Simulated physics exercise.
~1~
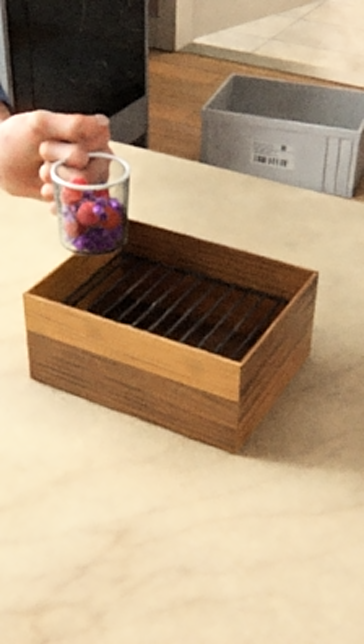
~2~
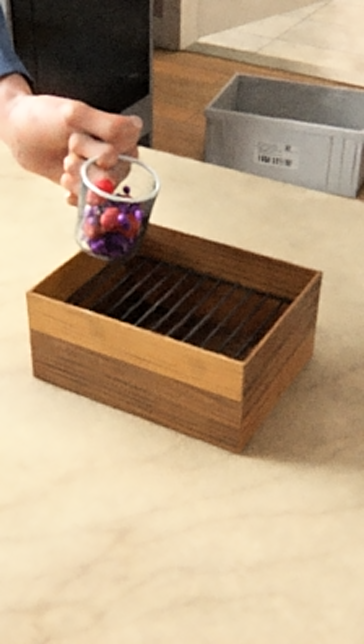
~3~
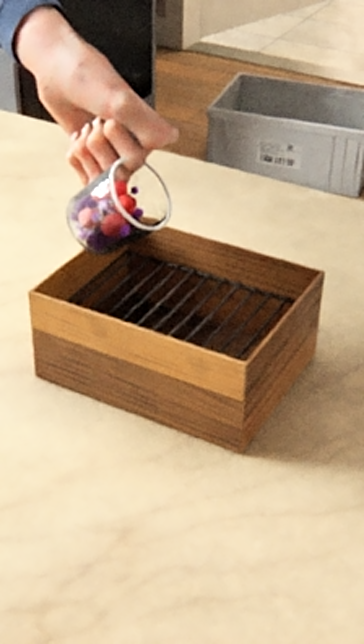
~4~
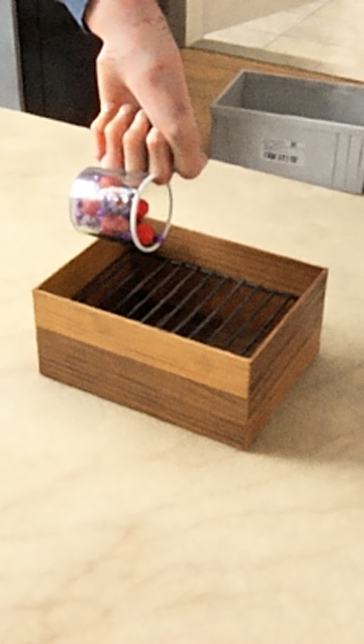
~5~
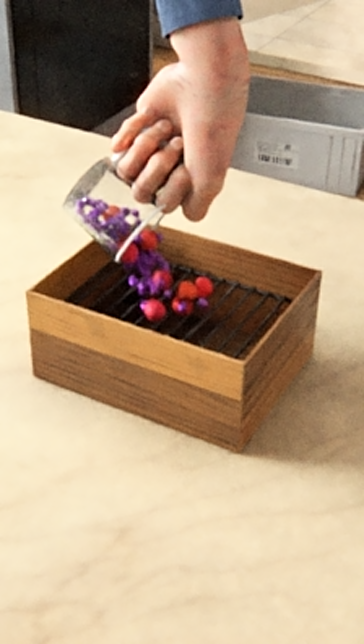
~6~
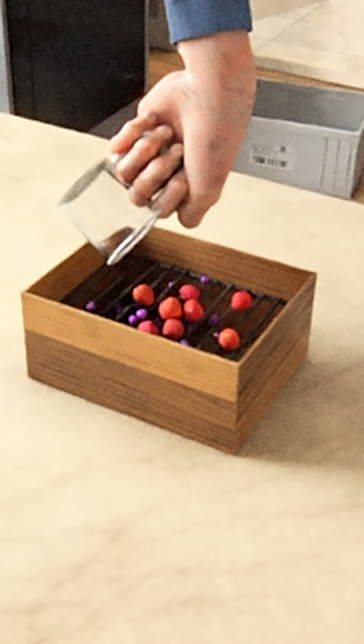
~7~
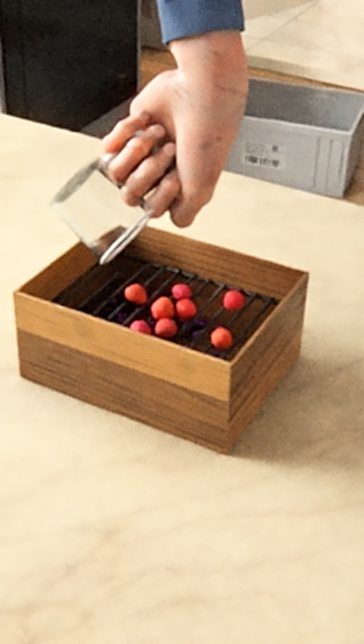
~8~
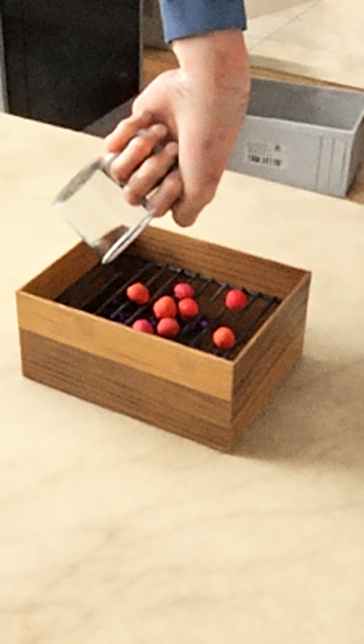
A hand tipped a clear cup of red and purple pieces over a wooden box with dark wires across it, emptying them out; the small purple ones slipped down between the wires, while the bigger red ones stayed lying on top.
